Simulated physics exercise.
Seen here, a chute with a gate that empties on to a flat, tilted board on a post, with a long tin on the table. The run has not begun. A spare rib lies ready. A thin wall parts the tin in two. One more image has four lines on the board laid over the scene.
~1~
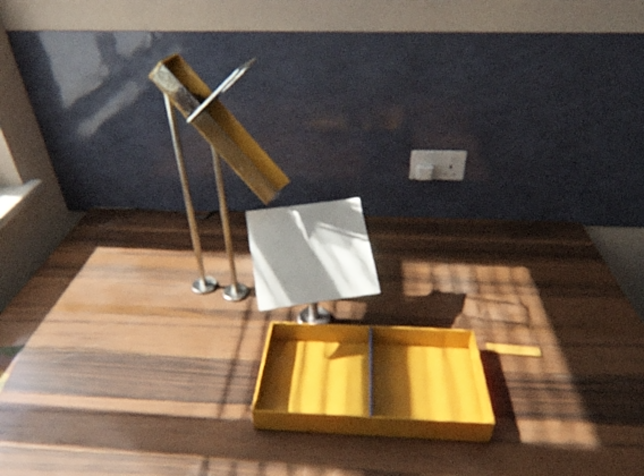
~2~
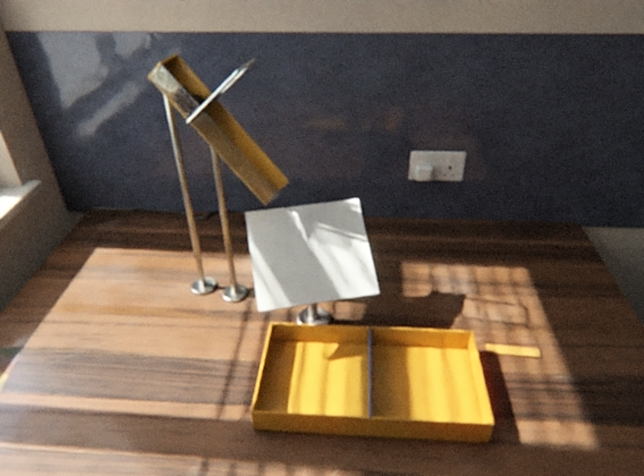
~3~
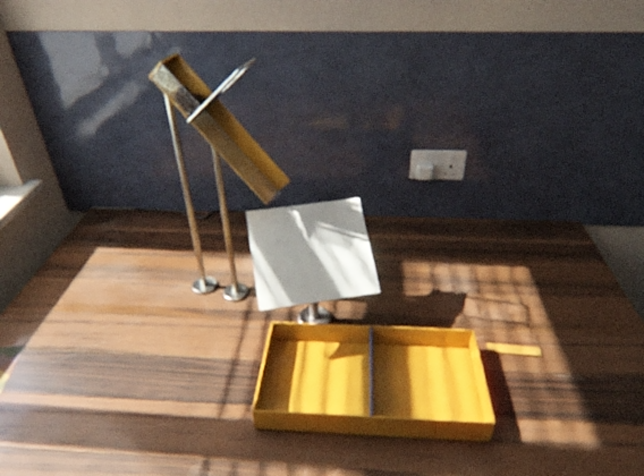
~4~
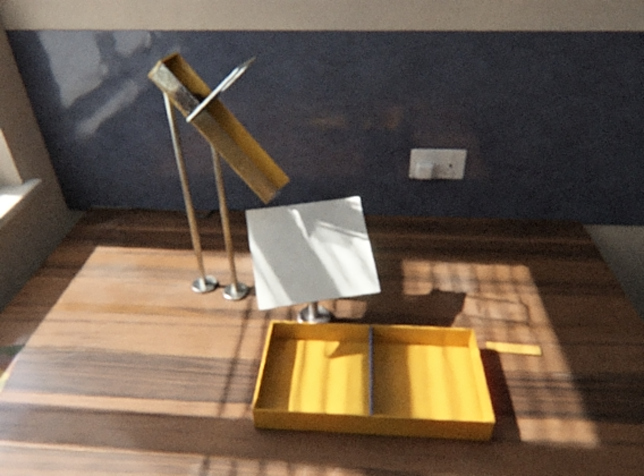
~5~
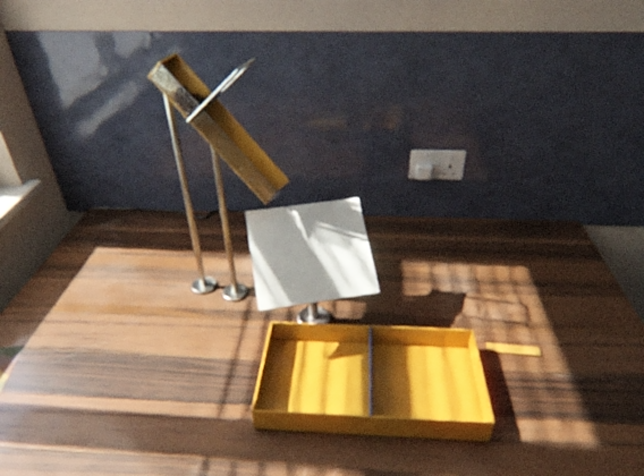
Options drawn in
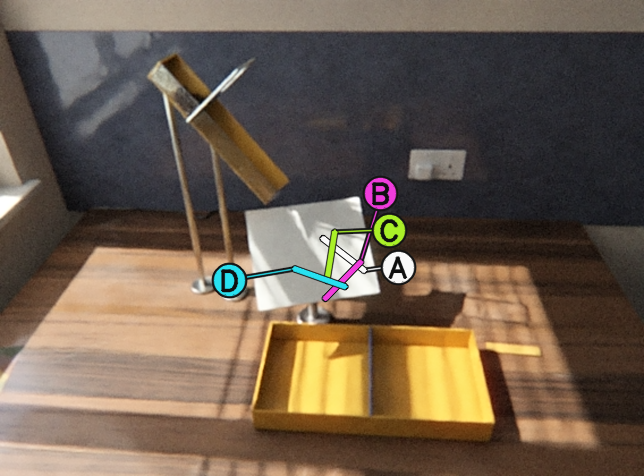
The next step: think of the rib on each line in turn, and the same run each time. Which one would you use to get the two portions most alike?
Line A.
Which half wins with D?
Right.
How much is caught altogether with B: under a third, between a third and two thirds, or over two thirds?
Over two thirds.
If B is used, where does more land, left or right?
More lands on the left.
On the marked copy, line A from (322, 238) to (364, 270); line B from (360, 262) to (325, 298); line C from (334, 232) to (326, 280); line D from (294, 268) to (345, 286).
With A, of what is caught, about two thirds in the left half, about a third in the right.
With B, of what is caught, nearly all in the left half, a small part in the right.
With C, of what is caught, nearly all in the left half, a stray few in the right.
With D, of what is caught, none in the left half, all in the right.
